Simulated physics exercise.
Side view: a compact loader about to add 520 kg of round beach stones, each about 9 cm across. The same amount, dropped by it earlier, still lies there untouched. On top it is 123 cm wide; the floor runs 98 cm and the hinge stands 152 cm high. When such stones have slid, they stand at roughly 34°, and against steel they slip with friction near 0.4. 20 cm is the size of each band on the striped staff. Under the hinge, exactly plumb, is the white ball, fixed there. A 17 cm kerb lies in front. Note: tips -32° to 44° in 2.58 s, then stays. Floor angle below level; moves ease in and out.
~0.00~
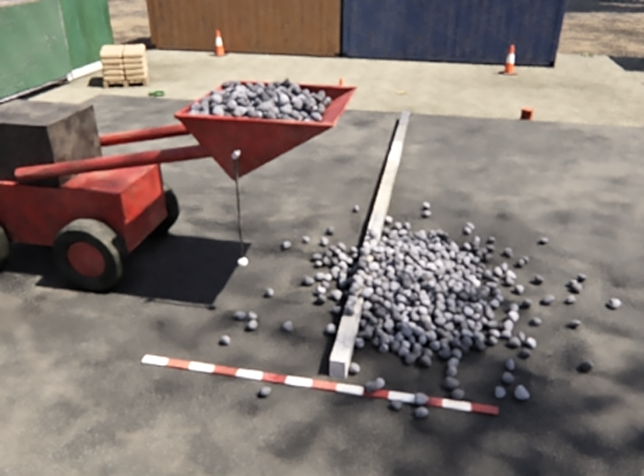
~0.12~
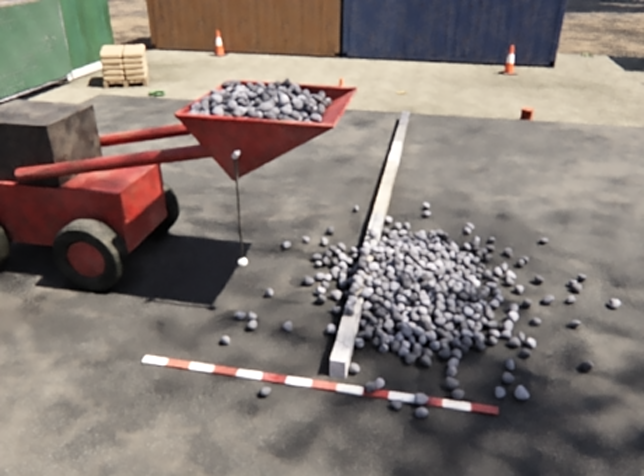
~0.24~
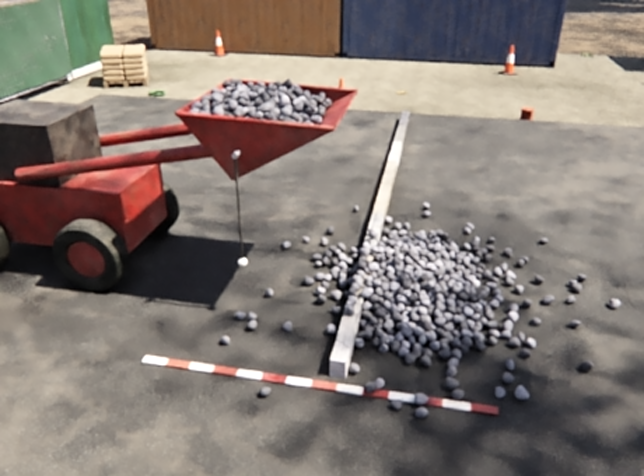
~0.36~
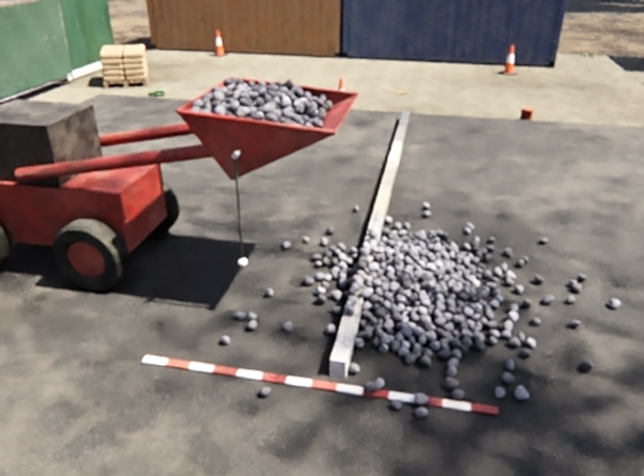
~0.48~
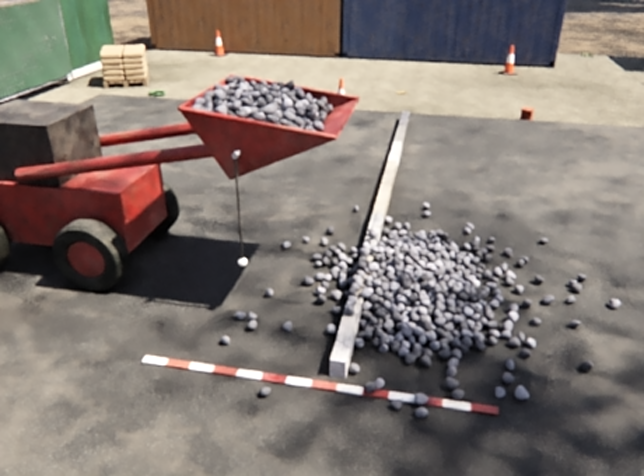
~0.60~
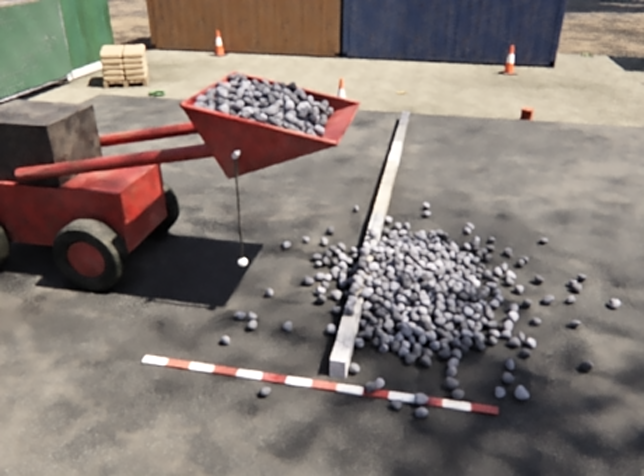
A red loader's bucket full of grey stones slowly tilting forward, its arms still, beside a stone pile lying across a kerb.
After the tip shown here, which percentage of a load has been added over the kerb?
Roughly 46 out of 100.
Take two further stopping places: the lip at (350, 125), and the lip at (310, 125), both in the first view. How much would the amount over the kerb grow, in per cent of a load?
The first would add around 65 per cent, the second around 15 per cent.
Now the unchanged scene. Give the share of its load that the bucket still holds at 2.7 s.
0 % still inside.
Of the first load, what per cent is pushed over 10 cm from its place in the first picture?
10 %.
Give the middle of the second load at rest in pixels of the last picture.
I'd point to about (357, 272).
After 1.9 s the floor is at 32°; in per cent of one load, 73 in the bucket, 36 on this side of the kerb, 90 over the kerb; the foremost stones are at (577, 295).
After 2.7 s the floor is at 44°; in per cent of one load, 0 in the bucket, 69 on this side of the kerb, 130 over the kerb; the foremost stones are at (577, 295).
After 3.0 s the floor is at 44°; in per cent of one load, 0 in the bucket, 64 on this side of the kerb, 135 over the kerb; the foremost stones are at (577, 295).
After 5.8 s the floor is at 44°; in per cent of one load, 0 in the bucket, 64 on this side of the kerb, 136 over the kerb; the foremost stones are at (579, 300). Net gain over the kerb, 46.
